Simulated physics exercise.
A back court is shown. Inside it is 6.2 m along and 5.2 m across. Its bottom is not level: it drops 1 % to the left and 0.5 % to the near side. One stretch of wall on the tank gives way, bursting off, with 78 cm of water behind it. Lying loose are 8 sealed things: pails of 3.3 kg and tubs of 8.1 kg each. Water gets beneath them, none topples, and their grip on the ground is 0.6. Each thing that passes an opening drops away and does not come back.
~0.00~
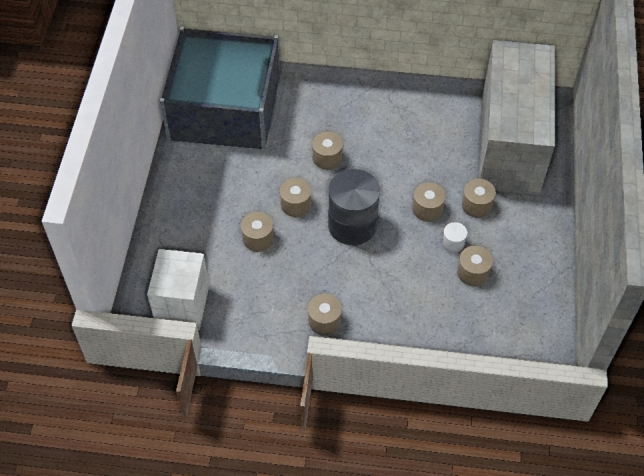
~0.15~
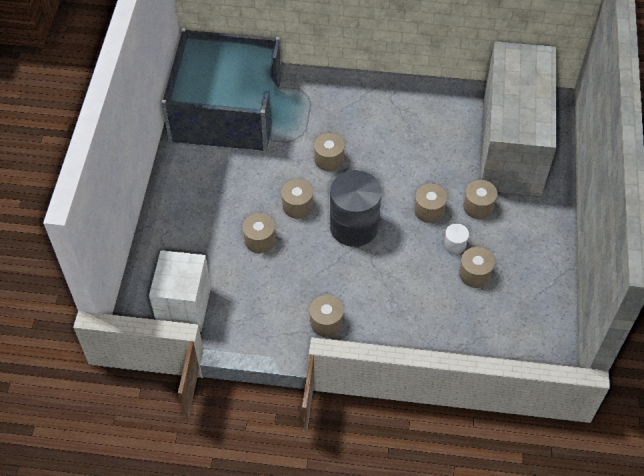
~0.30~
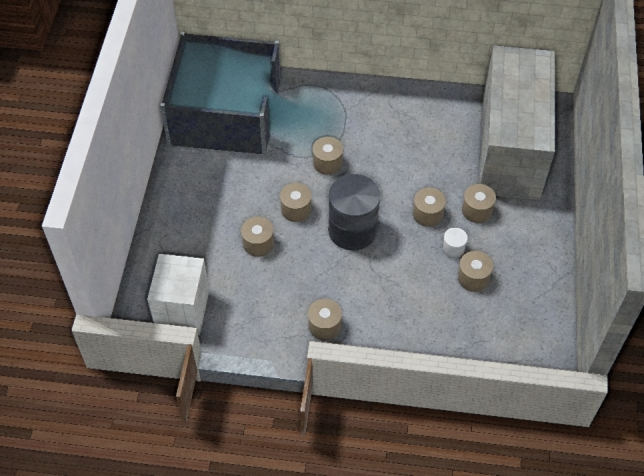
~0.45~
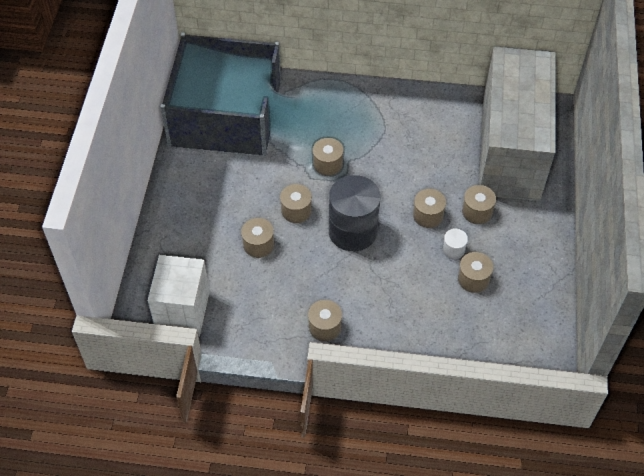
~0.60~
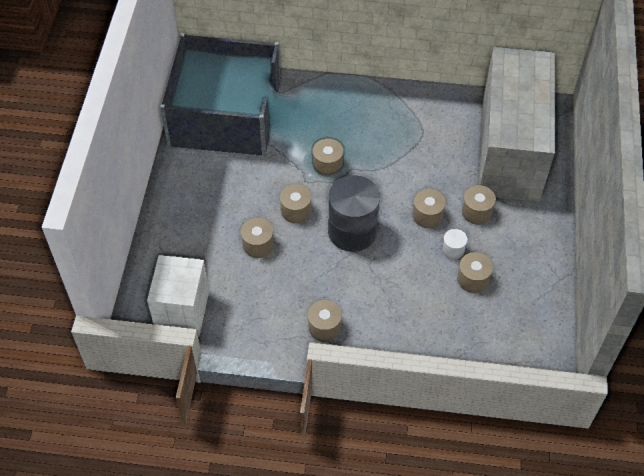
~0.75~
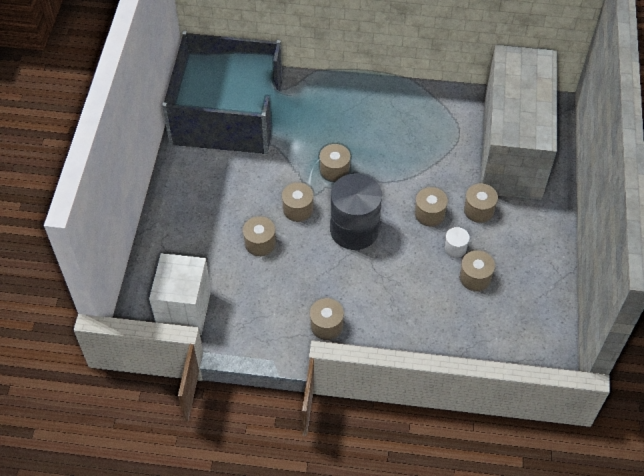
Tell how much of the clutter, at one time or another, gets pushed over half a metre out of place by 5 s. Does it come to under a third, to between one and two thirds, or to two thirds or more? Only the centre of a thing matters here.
I'd guess the moved share is a medium one, a third to two thirds.
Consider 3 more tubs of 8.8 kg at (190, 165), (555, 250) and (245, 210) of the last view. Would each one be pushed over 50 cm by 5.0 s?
Note, in sequence: Under threshold; over threshold; under threshold.
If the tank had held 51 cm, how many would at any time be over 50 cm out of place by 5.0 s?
Result: 4.
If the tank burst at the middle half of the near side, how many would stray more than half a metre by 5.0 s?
Result: 2.
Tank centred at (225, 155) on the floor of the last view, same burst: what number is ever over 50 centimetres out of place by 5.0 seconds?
Result: 4.
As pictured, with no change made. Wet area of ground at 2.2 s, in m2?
My estimate is roughly 16 m2.
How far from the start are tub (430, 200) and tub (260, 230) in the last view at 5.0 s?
Net shifts, in order: 250 cm and 0 cm.
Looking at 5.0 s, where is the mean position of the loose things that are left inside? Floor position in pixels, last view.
Roughly at (401, 320).
After 1.1 s 1 of 8 are over 50 cm from their spots; 0 afloat.
After 2.2 s 3 of 8 are over 50 cm from their spots; 2 afloat.
After 3.5 s 5 of 8 are over 50 cm from their spots; 2 afloat.
After 5.0 s 5 of 8 are over 50 cm from their spots, and 5 have been at some point; 5 afloat.
